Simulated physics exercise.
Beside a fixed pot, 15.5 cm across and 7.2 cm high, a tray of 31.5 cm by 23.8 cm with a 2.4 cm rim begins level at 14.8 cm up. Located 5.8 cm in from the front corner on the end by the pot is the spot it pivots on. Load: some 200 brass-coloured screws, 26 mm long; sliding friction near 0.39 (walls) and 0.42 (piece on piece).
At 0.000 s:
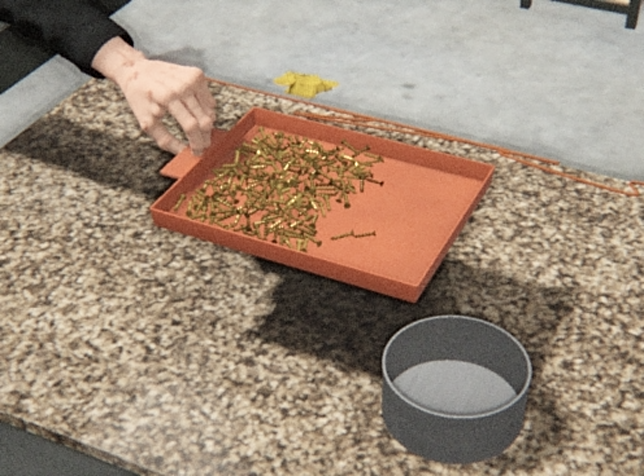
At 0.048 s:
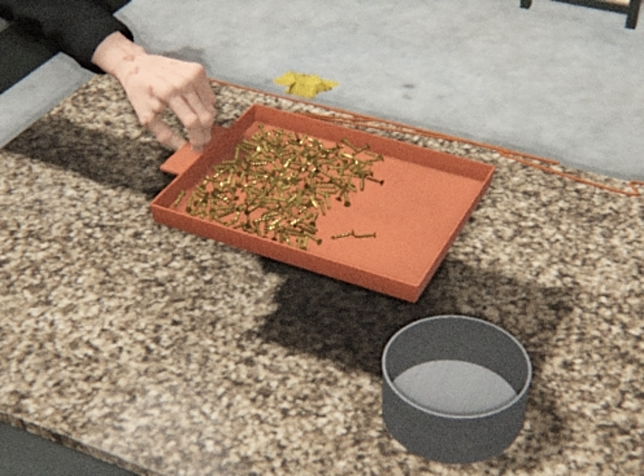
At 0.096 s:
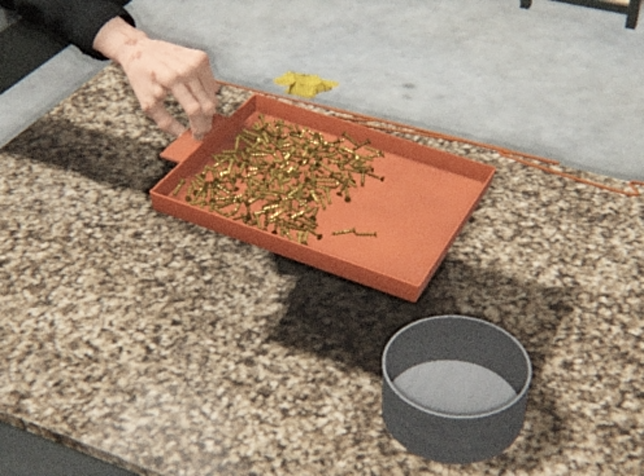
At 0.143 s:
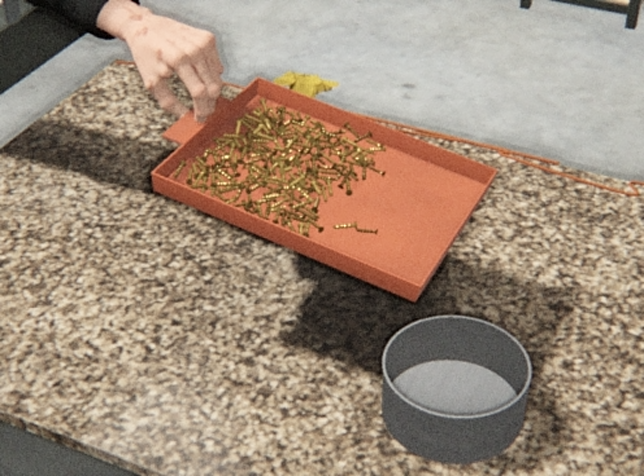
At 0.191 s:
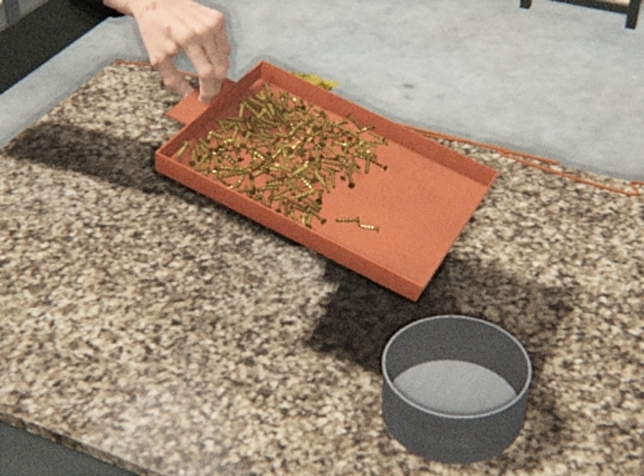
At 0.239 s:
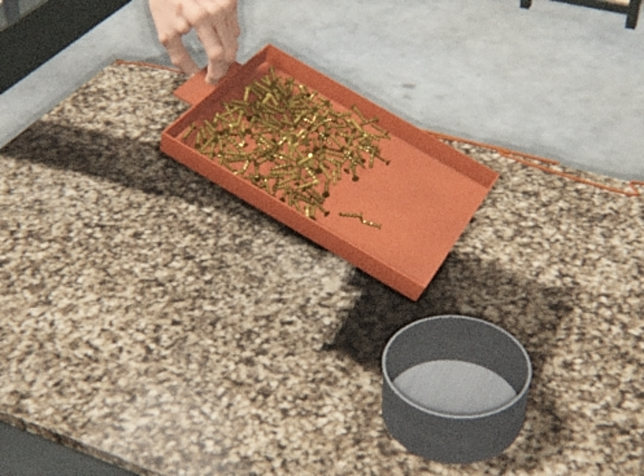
The clip opens on a hand at the left end of a reddish-orange tray of brass-coloured screws, held above a speckled countertop near a round grey pot. The tray is almost still at first, then the hand lifts its left end, slowly and then faster, while the screws stay bunched toward that raised end.
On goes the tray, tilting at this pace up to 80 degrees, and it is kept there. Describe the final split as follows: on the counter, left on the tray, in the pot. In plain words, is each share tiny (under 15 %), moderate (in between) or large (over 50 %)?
Counter: The main mass. Tray: A noticeable amount. Pot: Only a little.
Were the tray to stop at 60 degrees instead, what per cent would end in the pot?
Estimated share: About 5 %.
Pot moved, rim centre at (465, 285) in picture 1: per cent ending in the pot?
35 %.
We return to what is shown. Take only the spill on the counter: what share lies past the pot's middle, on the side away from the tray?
About 80 per cent.
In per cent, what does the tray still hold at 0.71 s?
It works out to near 95 per cent of the load.
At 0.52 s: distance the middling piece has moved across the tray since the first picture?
Displacement on the tray: About 7 cm.
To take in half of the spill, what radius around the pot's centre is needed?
Distance: Roughly 20 cm.
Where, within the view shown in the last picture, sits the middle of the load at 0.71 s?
Around (475, 214).
After 0.52 s, tilt 49 degrees; the tray holds 100 %, the pot 0 %.
Then, at 0.71 s, tilt 69 degrees; the tray holds 95 %, the pot 0 %.
Then, at 1.02 s, tilt 80 degrees; the tray holds 25 %, the pot 5 %.
By 2.1 s all is still; counter 70 %, tray 25 %, pot 5 %.
